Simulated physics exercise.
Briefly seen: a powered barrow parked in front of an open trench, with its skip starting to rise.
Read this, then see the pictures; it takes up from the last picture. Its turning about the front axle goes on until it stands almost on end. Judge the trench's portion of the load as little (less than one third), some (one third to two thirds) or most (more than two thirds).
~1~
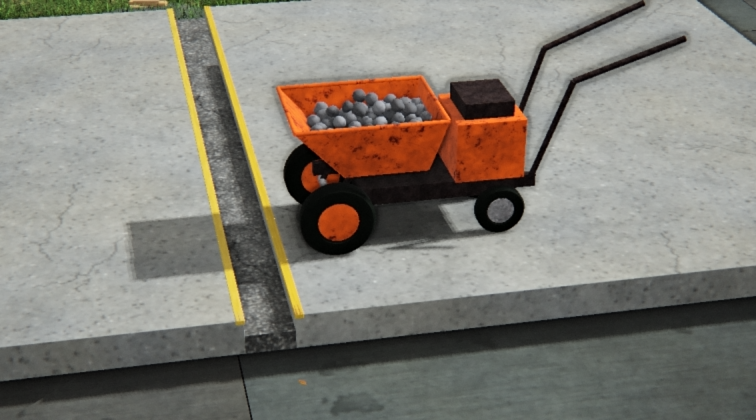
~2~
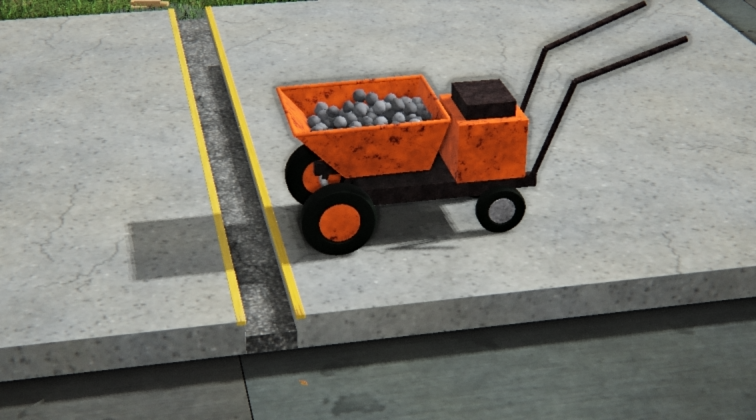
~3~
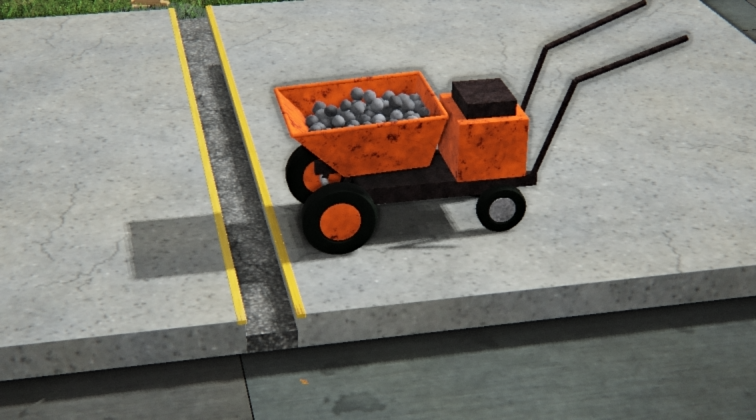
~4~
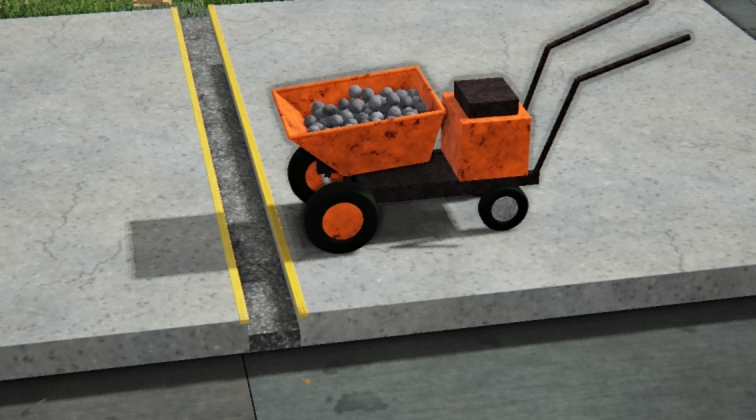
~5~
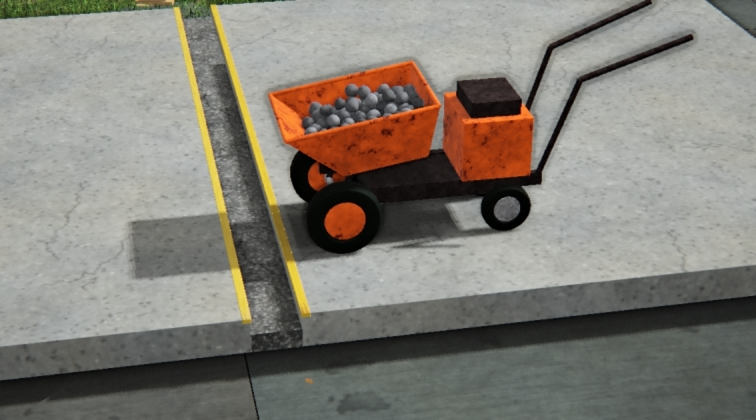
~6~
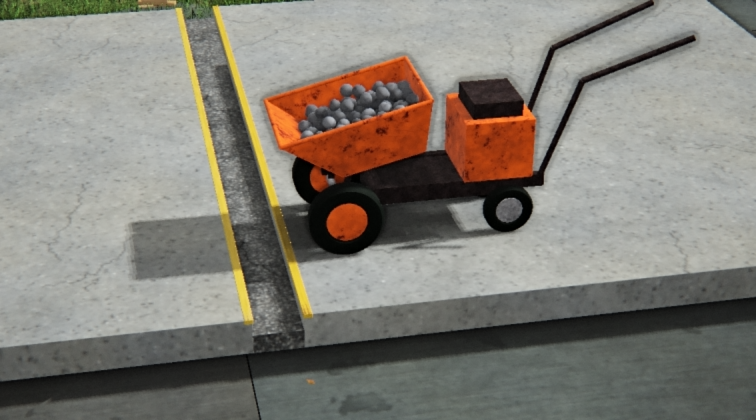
Little.
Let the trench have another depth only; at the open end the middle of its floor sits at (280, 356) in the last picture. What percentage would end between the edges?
Around 0 percent.
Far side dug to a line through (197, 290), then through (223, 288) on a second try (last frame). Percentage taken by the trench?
I'd say some 60 in a hundred, followed by 20 in a hundred.
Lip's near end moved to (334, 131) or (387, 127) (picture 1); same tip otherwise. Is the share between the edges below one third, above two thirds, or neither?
In the middle band; then between a third and two thirds.
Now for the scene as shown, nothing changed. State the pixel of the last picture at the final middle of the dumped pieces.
It settles centred around (179, 239).
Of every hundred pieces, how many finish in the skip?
Estimate: Near 10 %.
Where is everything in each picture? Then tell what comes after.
In the first frame, lip of the skip near (296, 135), level; top of the load near (391, 114), round cobbles; first edge of the trench near (289, 280); far edge near (232, 286), the trench under half as wide as the skip, and shallow for its width.
In the second frame, lip of the skip near (296, 135), level; top of the load near (391, 114).
In the third frame, lip of the skip near (293, 136), tipped barely; top of the load near (389, 112).
In the fourth frame, lip of the skip near (290, 138), tipped barely; top of the load near (387, 108).
In the fifth frame, lip of the skip near (286, 142), tipped a little; top of the load near (391, 109).
In the sixth frame, lip of the skip near (281, 148), tipped a little; top of the load near (394, 104); first edge of the trench near (298, 280); far edge near (241, 286).
Shortly afterwards, skip tipped steeply; the whole lot in the skip.
Next, skip tipped right over; the bulk in the skip; near a quarter beyond it; only a few falling.
Some moments later, skip tipped right over; near a quarter in the skip; the bulk beyond it.
In the end, skip tipped right over; a little in the skip; only a few in or heaped over the trench; the bulk beyond it.
